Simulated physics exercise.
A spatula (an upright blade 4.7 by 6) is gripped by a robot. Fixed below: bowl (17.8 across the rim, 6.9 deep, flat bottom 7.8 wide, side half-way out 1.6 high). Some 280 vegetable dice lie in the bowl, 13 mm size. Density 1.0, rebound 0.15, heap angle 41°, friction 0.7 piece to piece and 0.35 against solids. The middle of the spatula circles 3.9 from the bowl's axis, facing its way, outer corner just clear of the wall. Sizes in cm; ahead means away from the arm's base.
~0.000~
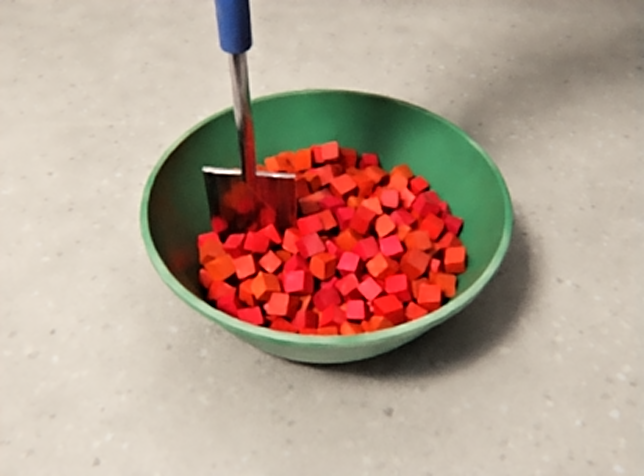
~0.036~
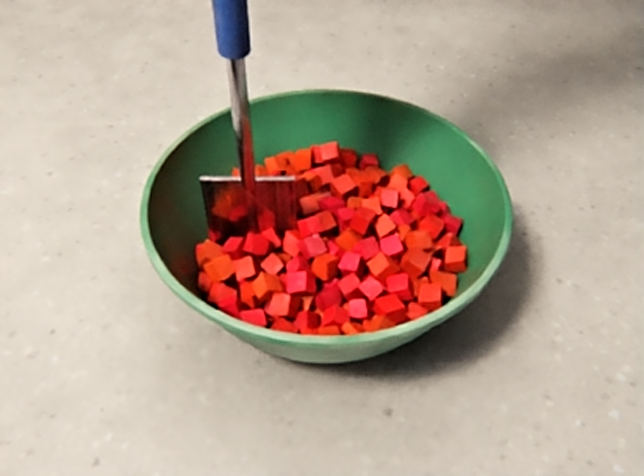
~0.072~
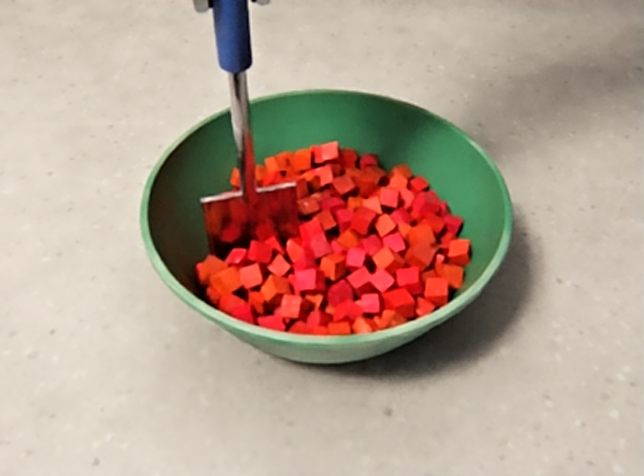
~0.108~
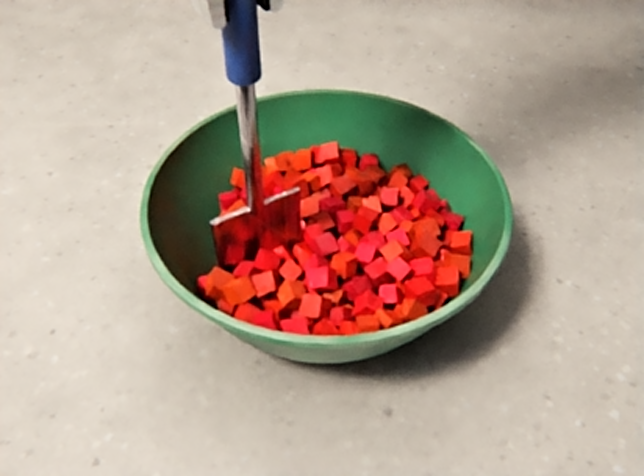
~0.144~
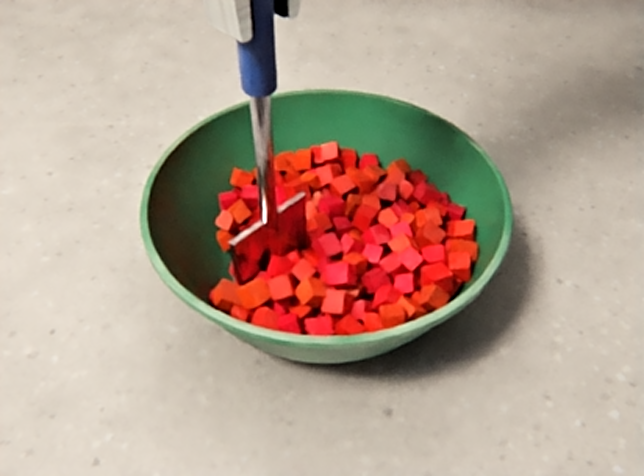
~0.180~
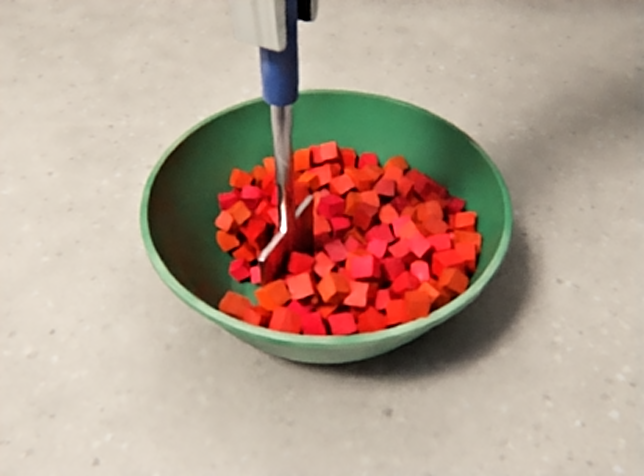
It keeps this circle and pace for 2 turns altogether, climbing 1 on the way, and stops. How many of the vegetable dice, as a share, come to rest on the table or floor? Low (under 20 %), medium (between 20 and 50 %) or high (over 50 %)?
A medium share, between 20 and 50 %, ends on the table or floor.
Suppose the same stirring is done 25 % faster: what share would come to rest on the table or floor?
It would be near 35 per cent.
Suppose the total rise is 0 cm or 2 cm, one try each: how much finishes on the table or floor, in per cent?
Some 25 and 30 per cent.
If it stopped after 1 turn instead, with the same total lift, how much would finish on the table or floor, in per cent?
Then about 20 per cent.
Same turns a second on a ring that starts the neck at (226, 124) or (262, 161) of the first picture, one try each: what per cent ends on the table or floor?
About 35 and 30 per cent.
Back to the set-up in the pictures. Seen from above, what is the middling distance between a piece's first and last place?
Some 5 cm.
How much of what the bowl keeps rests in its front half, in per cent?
About 75 per cent.
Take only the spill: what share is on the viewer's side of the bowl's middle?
Some 40 per cent.
After 0.77 s, 326° round, highest piece 9 above the table; 240 in the bowl, 33 on the table or floor, 9 in flight or on the tool.
After 1.37 s, 223° round, highest piece 9 above the table; 210 in the bowl, 66 on the table or floor, 6 in flight or on the tool.
After 1.87 s, 0° round, highest piece 8 above the table; 197 in the bowl, 85 on the table or floor.
After 2.57 s, 0° round, highest piece 8 above the table; 197 in the bowl, 85 on the table or floor.
In the end, 197 in the bowl, 85 on the table or floor. That is 30 % on the table or floor.
